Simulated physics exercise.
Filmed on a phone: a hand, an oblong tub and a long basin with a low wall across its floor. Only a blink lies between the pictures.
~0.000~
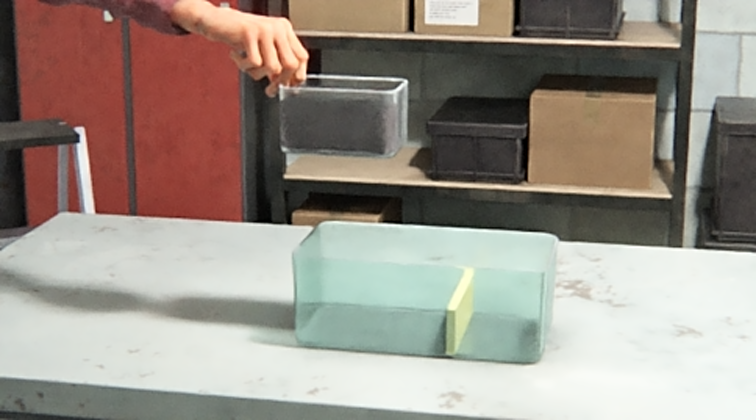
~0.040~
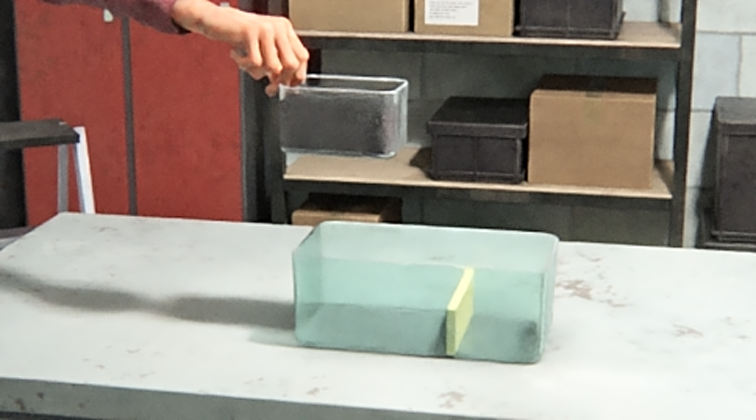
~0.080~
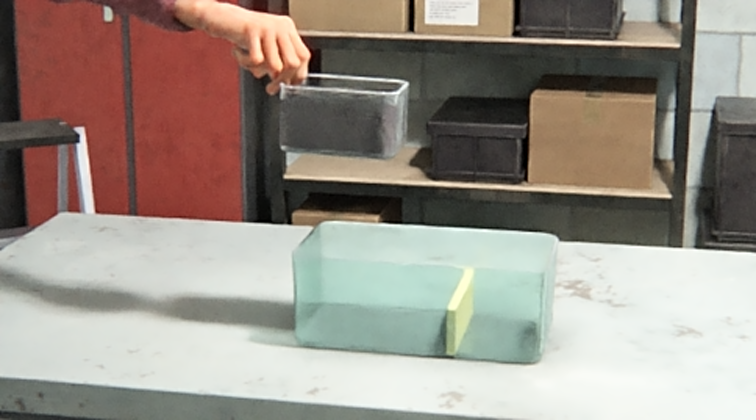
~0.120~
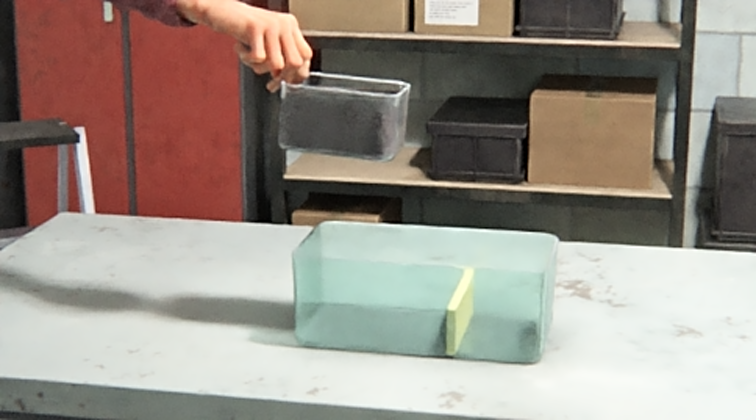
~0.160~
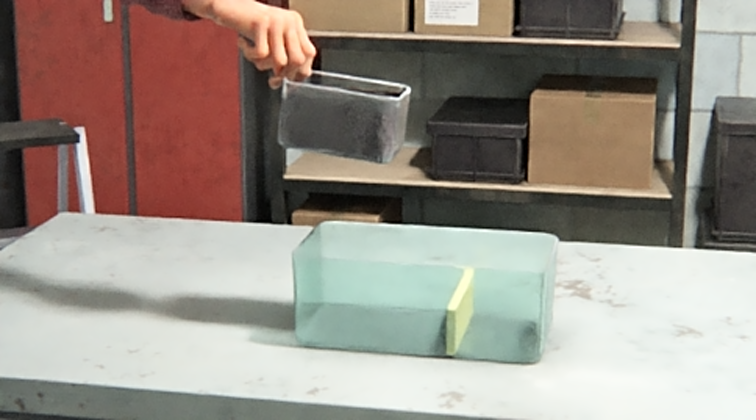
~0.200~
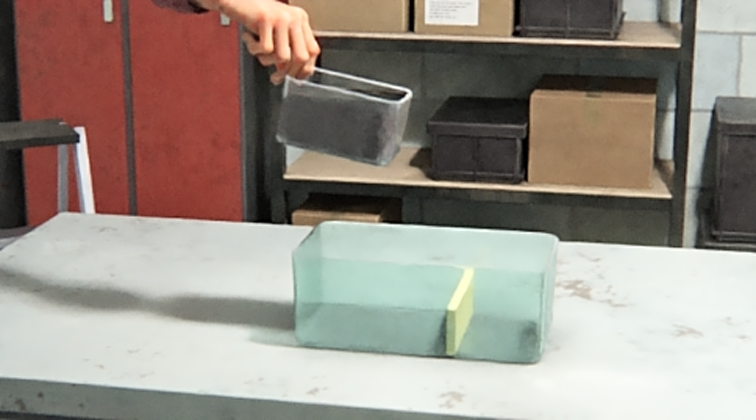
To begin with, a hand holds a small clear tub with dark contents level above a long, pale green see-through basin with a low yellow wall inside, on a worn table. The hand then slowly tilts the tub slightly, its right end dipping, while the basin stays still.
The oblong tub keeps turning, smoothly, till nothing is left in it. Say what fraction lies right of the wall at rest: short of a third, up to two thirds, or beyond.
It comes to between a third and two thirds.
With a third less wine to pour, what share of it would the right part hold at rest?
About 25 per cent.
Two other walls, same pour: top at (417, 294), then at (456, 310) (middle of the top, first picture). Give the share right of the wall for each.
The first gives 90 %, the second 55 %.
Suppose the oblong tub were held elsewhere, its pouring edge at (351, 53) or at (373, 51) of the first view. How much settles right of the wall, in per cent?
In turn 5 and 25 in a hundred.
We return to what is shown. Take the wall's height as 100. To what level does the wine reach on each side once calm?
Near 20 on the left, 50 on the right.
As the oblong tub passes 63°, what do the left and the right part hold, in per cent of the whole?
Near 5 on the left, 5 on the right.
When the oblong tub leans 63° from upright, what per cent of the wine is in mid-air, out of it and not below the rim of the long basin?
Some 35 per cent.
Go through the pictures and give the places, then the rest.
Tilt 0°; pouring edge (401, 88); surface from (289, 91) to (401, 95); the long basin's rim runs from (306, 239) to (552, 254); the wall's top is at (461, 291), in the first frame.
Tilt 0°; pouring edge (402, 88); surface from (290, 91) to (401, 95), in the second frame.
Tilt 2°; pouring edge (402, 90); surface from (291, 90) to (401, 96), in the third frame.
Tilt 4°; pouring edge (403, 92); surface from (291, 90) to (402, 97), in the fourth frame.
Tilt 7°; pouring edge (404, 95); surface from (292, 90) to (403, 98), in the fifth frame.
Tilt 11°; pouring edge (406, 99); surface from (293, 90) to (405, 98), in the sixth frame.
A moment on, the oblong tub is tipped part way and 60 per cent is still to pour, 3 is left of the wall and 4 right of it.
Next, the oblong tub is tipped on its side and 16 per cent is still to pour, 15 is left of the wall and 55 right of it.
Then the oblong tub is tipped on its side and 5 per cent is still to pour, 34 is left of the wall and 56 right of it.
Later the oblong tub is tipped on its side and 2 per cent is still to pour, 40 is left of the wall and 56 right of it.
Finally, 42 per cent lies left of the wall, 56 right of it and 1 outside.
